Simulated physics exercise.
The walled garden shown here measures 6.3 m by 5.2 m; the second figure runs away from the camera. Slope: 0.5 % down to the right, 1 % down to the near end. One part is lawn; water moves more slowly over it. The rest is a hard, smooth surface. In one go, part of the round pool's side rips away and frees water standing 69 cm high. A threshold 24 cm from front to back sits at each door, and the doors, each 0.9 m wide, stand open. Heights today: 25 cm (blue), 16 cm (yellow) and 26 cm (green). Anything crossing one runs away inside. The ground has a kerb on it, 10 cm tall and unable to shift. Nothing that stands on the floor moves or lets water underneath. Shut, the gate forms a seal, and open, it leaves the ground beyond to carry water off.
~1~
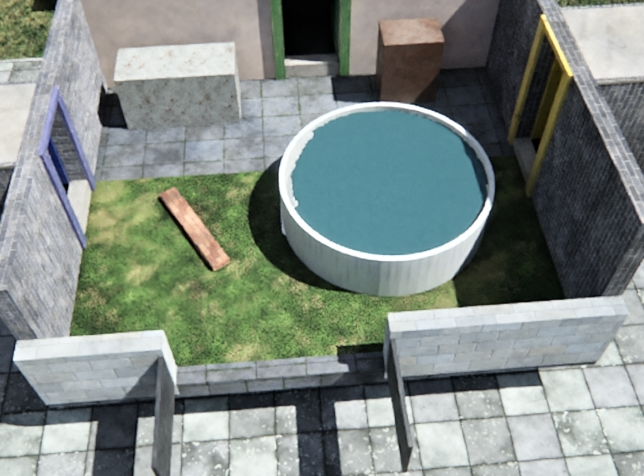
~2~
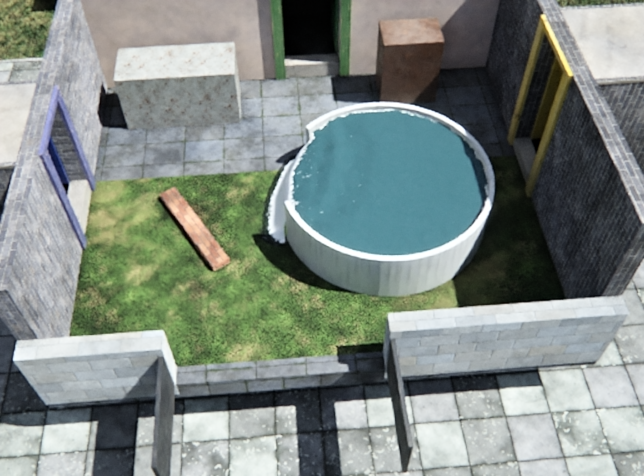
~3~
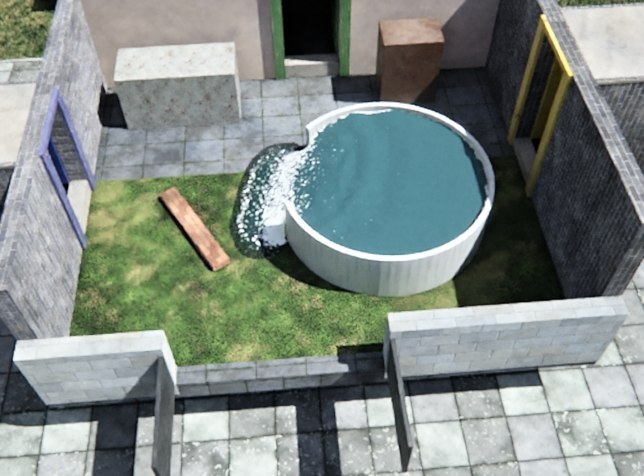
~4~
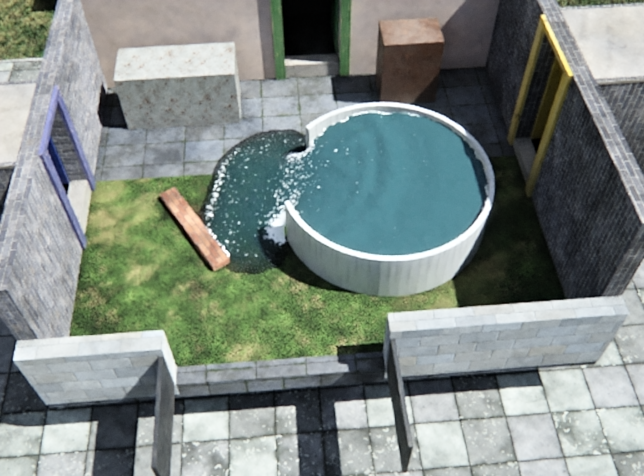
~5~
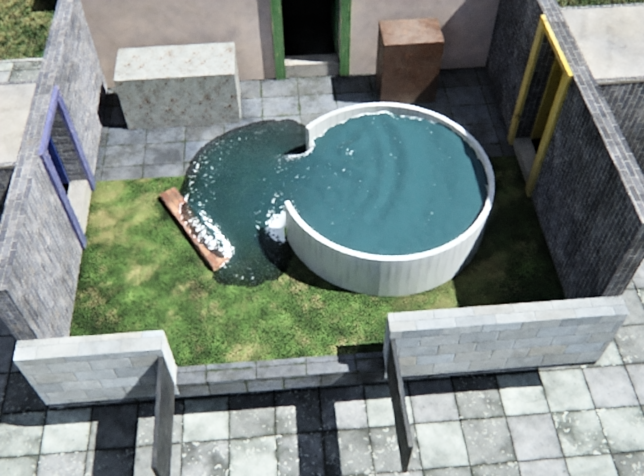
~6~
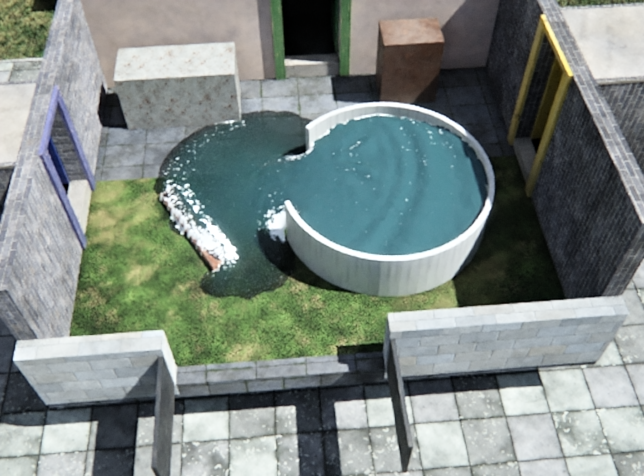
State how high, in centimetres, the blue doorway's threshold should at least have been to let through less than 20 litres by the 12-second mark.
At least some 20 cm.
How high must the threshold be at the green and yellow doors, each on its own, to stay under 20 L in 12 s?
About 9.0 cm at green and about 8.0 cm at yellow.
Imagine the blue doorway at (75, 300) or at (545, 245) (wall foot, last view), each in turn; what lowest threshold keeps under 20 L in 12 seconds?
Roughly 15 cm for the first and 9.0 cm for the second.
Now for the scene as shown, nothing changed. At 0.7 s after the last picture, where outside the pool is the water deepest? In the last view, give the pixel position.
Look close to (101, 140).
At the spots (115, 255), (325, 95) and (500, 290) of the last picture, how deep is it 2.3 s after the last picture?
Taking the spots in order: About 21, 2 and 0 centimetres.
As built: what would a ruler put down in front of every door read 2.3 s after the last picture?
Door by door in cm - blue 25, yellow 0, green 4.
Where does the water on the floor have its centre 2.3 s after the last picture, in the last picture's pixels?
I'd say around (270, 201).
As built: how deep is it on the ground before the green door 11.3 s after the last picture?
It stands about 9.5 centimetres deep.
Then, 0.7 s after the last picture water covers 40 % of the floor, deepest (44 cm) near (101, 140); it has not reached the blue door.
Then, 2.3 s after the last picture water covers 65 % of the floor, deepest (38 cm) near (107, 101); 25 cm at the blue door, 2 litres in over its 25 cm threshold.
Then, 11.3 s after the last picture water covers 95 % of the floor, deepest (17 cm) near (537, 339); 8 cm at the blue door, 3 litres in over its 25 cm threshold.
At the blue door as built, the water peaked near 28 cm, 1.9 s after the last picture.
Run again over the same 12 s with other heights there, 58 litres in over 16.5 cm, 12 litres over 22 cm. The limit of 20 litres is kept from about 20 cm up.
